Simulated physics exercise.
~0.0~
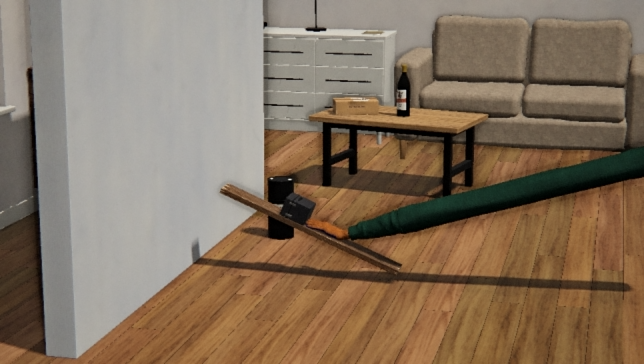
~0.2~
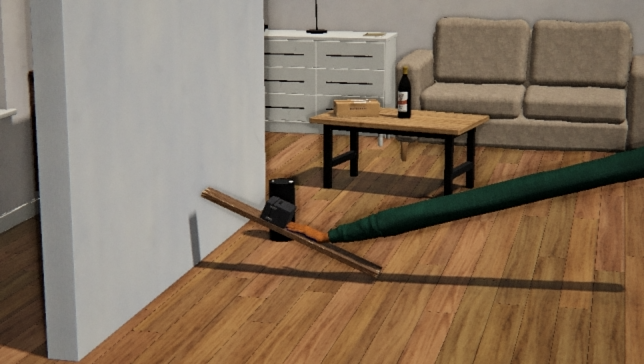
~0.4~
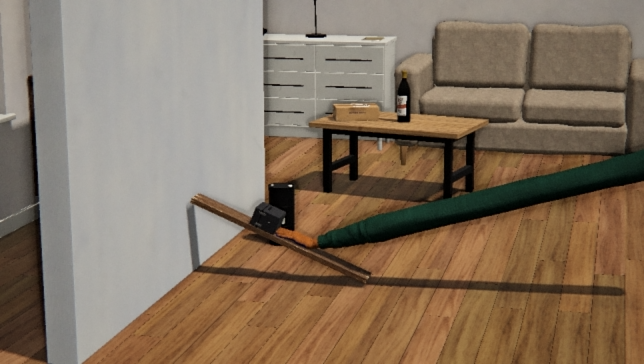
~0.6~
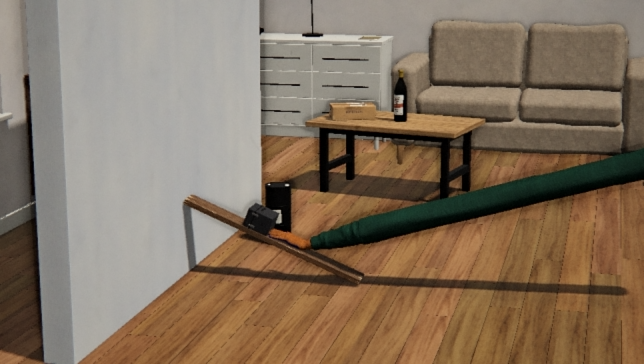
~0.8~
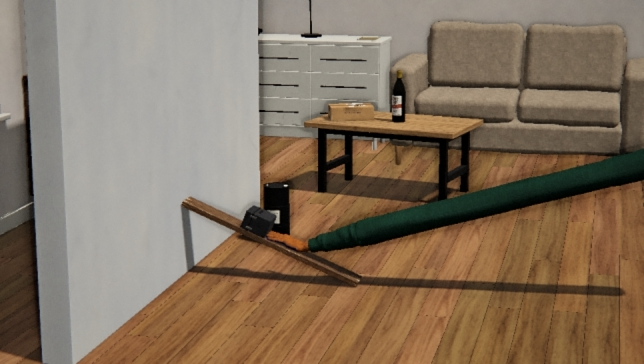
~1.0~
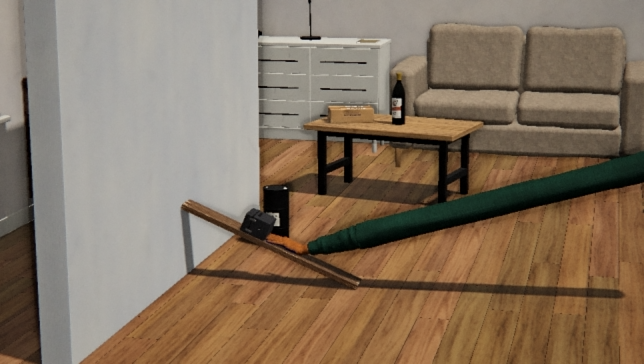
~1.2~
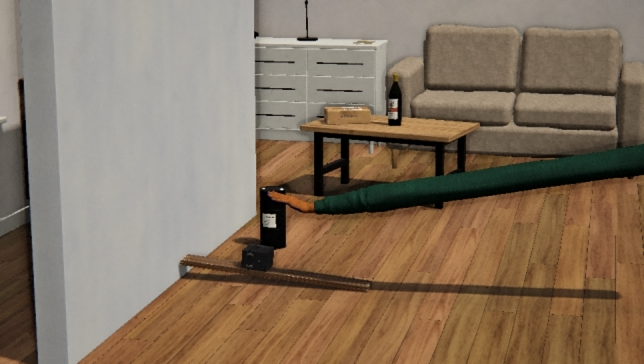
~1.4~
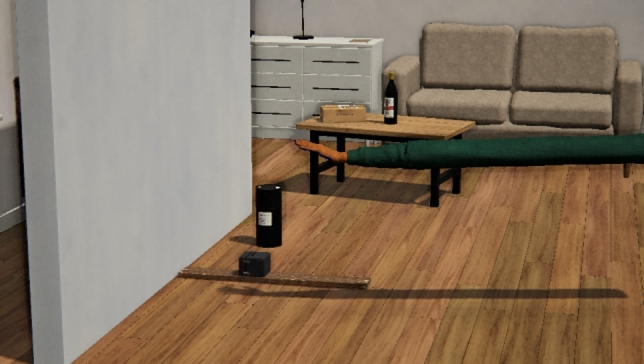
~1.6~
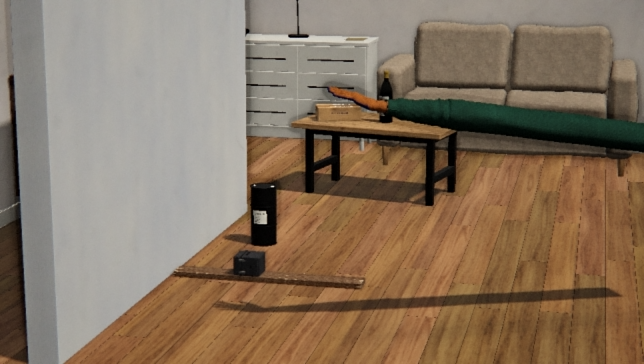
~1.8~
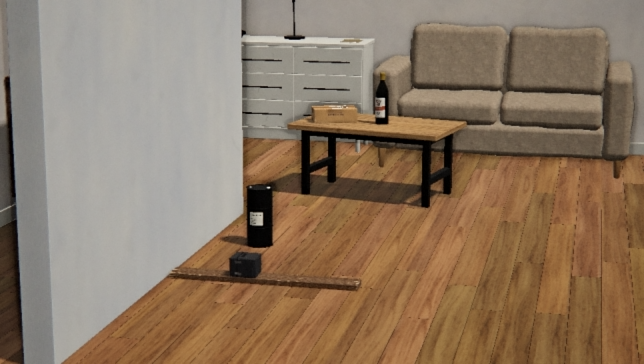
In a living room with a wooden floor, seen from slightly above by a gently swaying camera, a pale wall stands at the left, with a white chest of drawers, a wooden table holding a bottle, and a beige sofa behind. A green-sleeved arm reaches in from the right, holding a long brown plank with a small dark block on it, beside a black canister. The hand moves the plank left until its upper end leans against the wall, then holds it there. It lets go and draws back, and the plank slides down. The arm leaves to the right, and the plank ends flat on the floor, the block still with it and the canister upright.
